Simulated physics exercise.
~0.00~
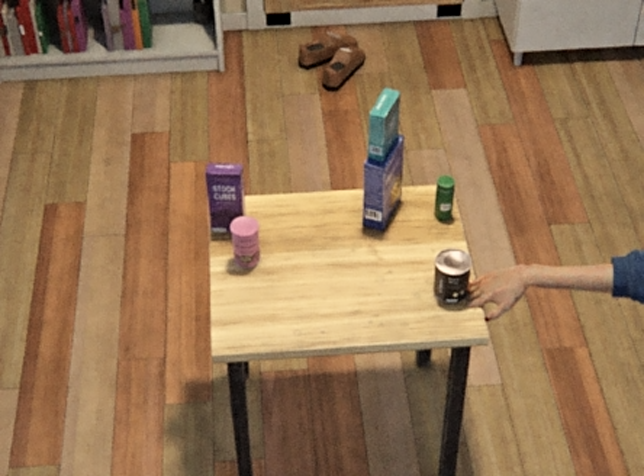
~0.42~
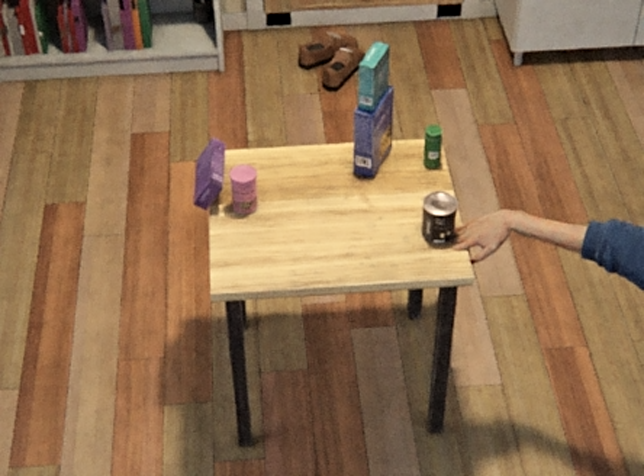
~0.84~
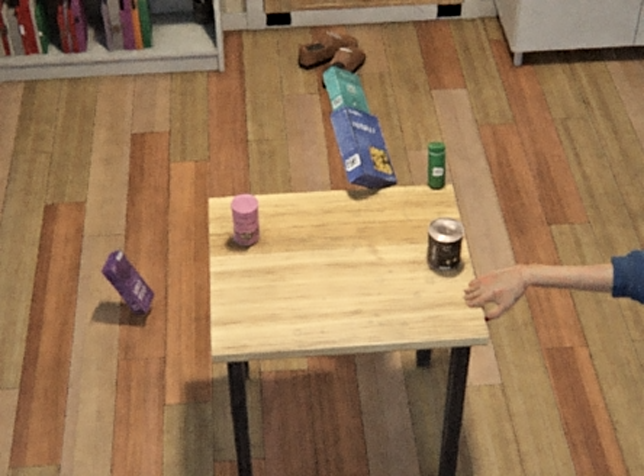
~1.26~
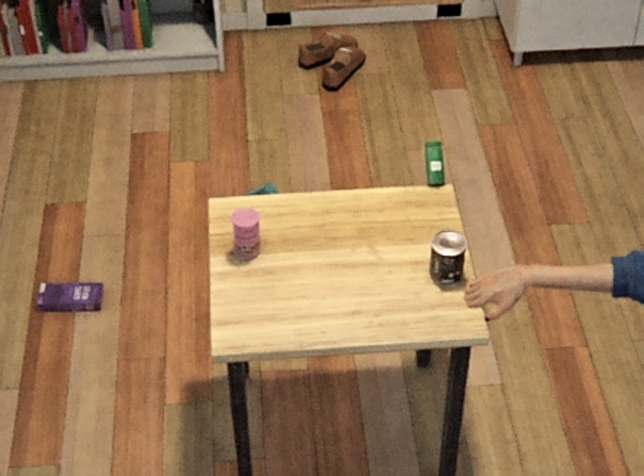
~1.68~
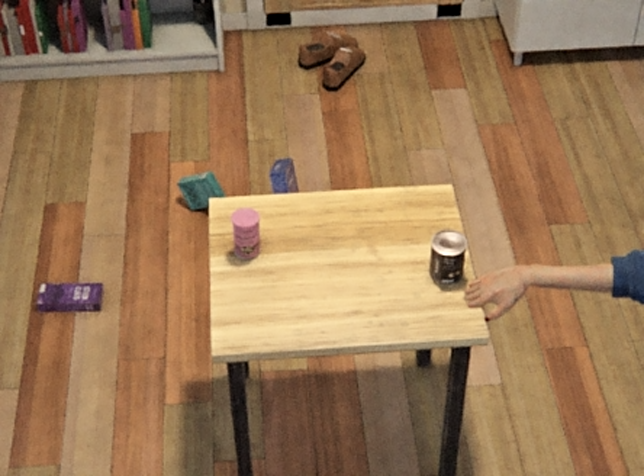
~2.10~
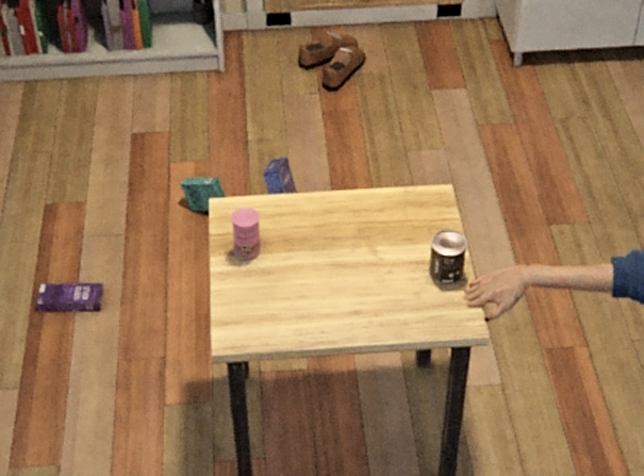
A hand jerking a light wooden table away and back, toppling packets, a carton and a green shaker off, two tins staying.
